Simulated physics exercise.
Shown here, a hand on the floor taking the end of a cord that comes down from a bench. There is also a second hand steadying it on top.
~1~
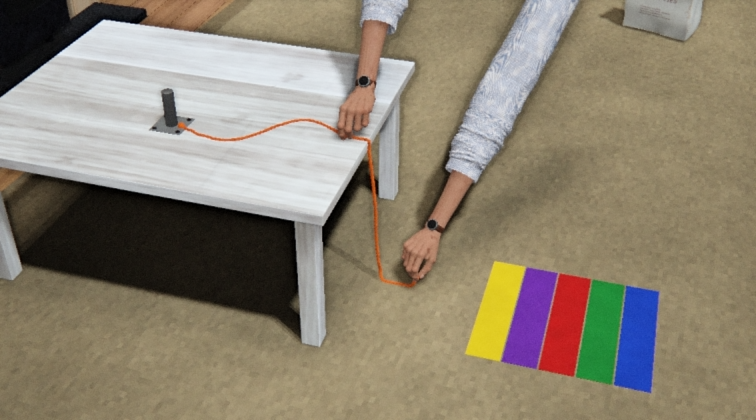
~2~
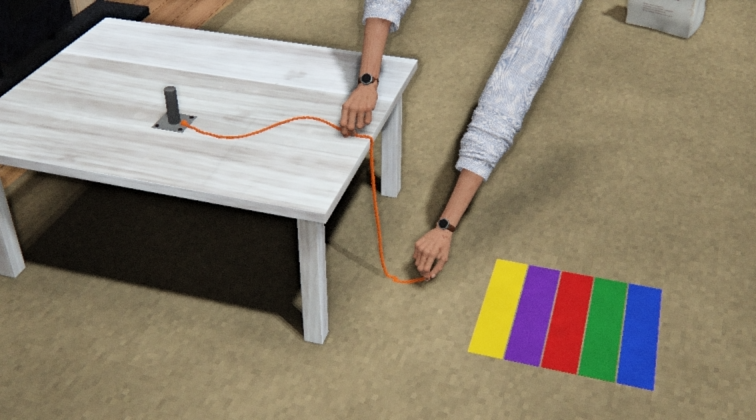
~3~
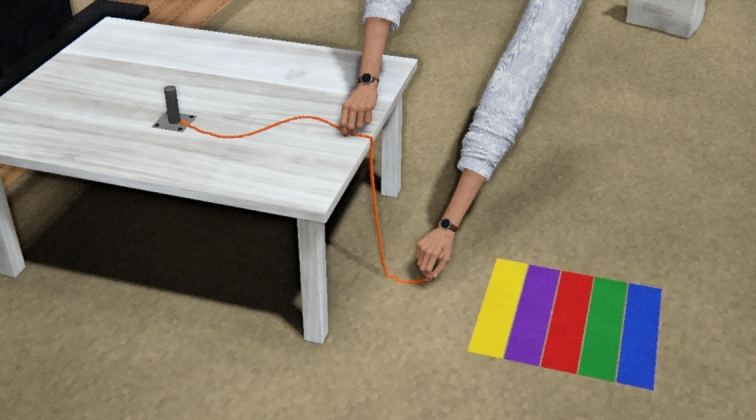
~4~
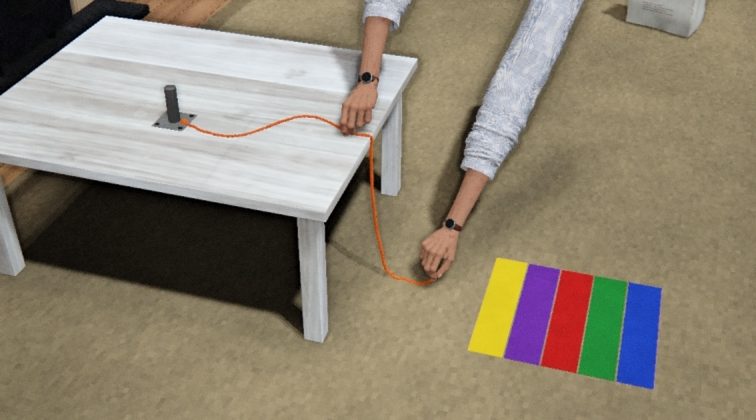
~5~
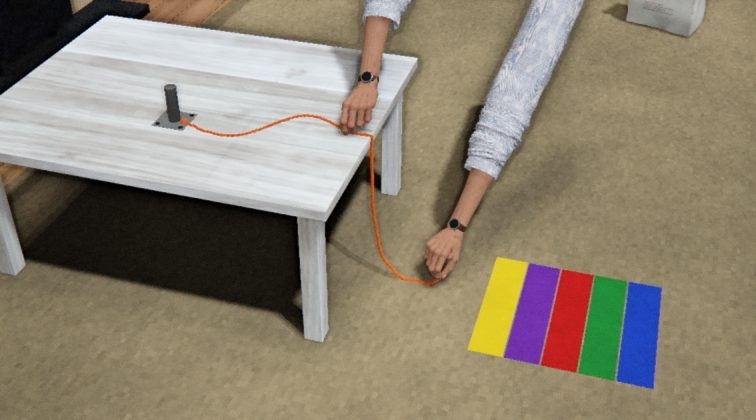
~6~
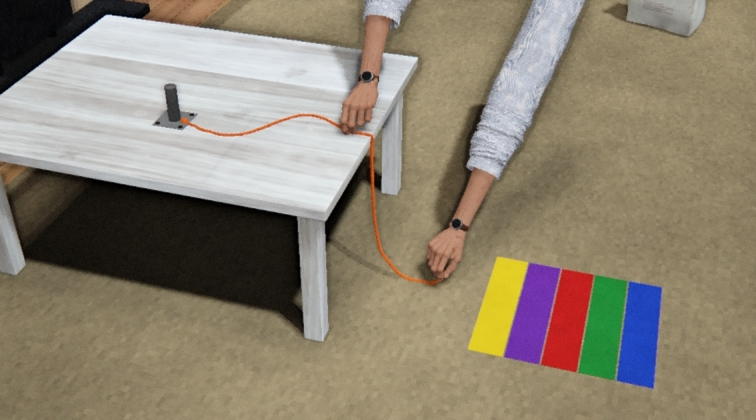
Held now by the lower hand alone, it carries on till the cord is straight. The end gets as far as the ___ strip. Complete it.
The end gets as far as the red strip.
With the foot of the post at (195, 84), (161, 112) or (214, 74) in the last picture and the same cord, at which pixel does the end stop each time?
In order, the pixels are (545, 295), (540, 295) and (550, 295).
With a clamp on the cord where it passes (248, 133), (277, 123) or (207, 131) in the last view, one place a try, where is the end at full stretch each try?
(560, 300), (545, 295), (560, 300).
Soon after, end near (500, 288); over yellow.
After that, end near (541, 296); over purple.
At the stop, end near (566, 301); over red. It gets as far as the red strip.
